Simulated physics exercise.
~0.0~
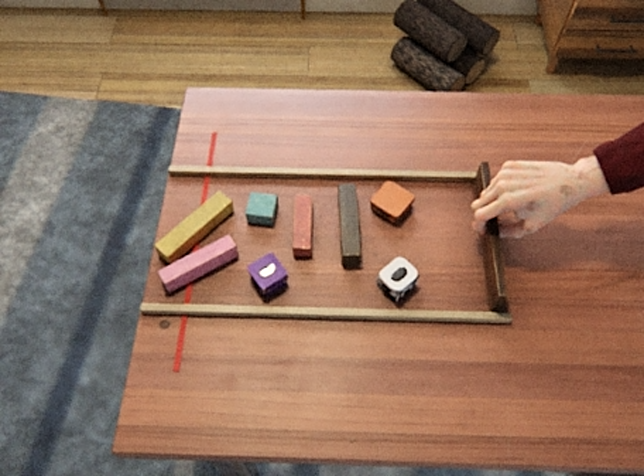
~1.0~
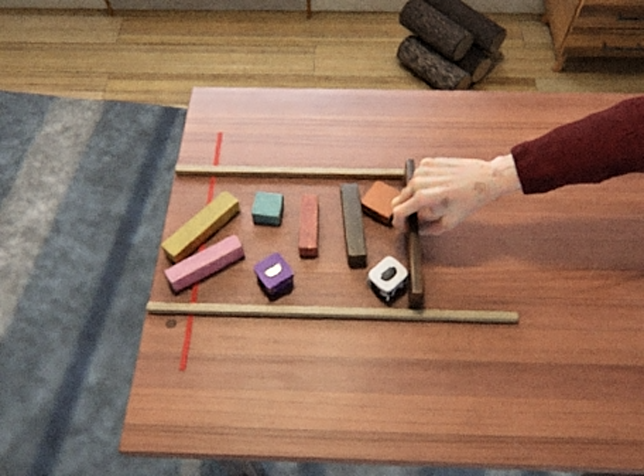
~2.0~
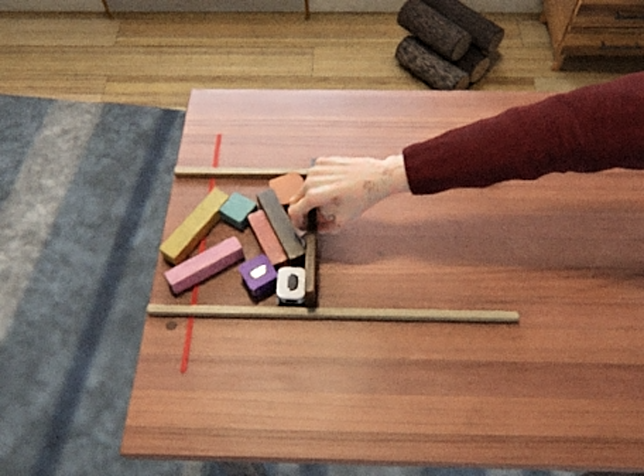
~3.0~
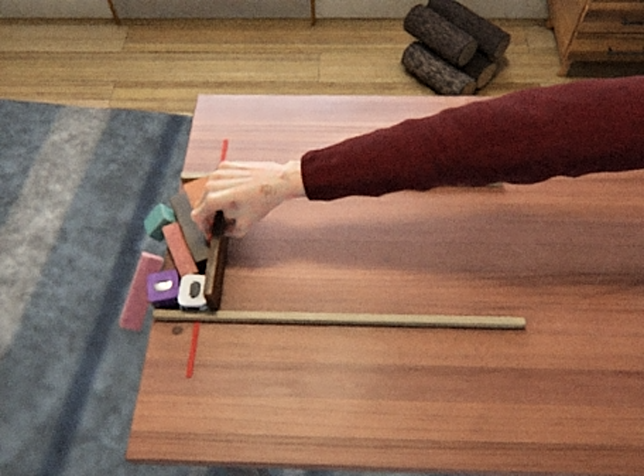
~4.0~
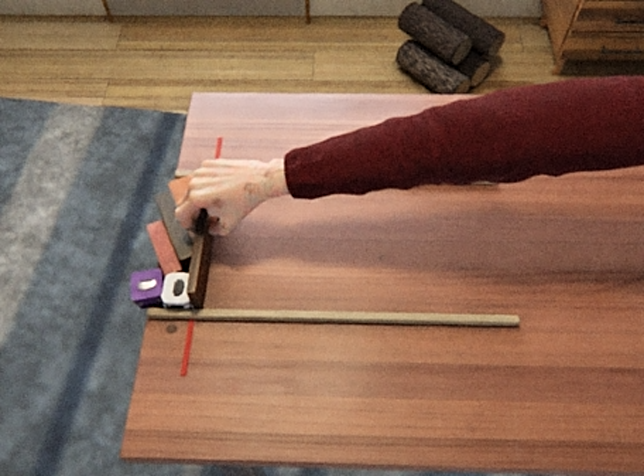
On a wooden tabletop, a hand sweeping coloured blocks leftward with a board, the yellow, pink and turquoise ones dropping off the edge.
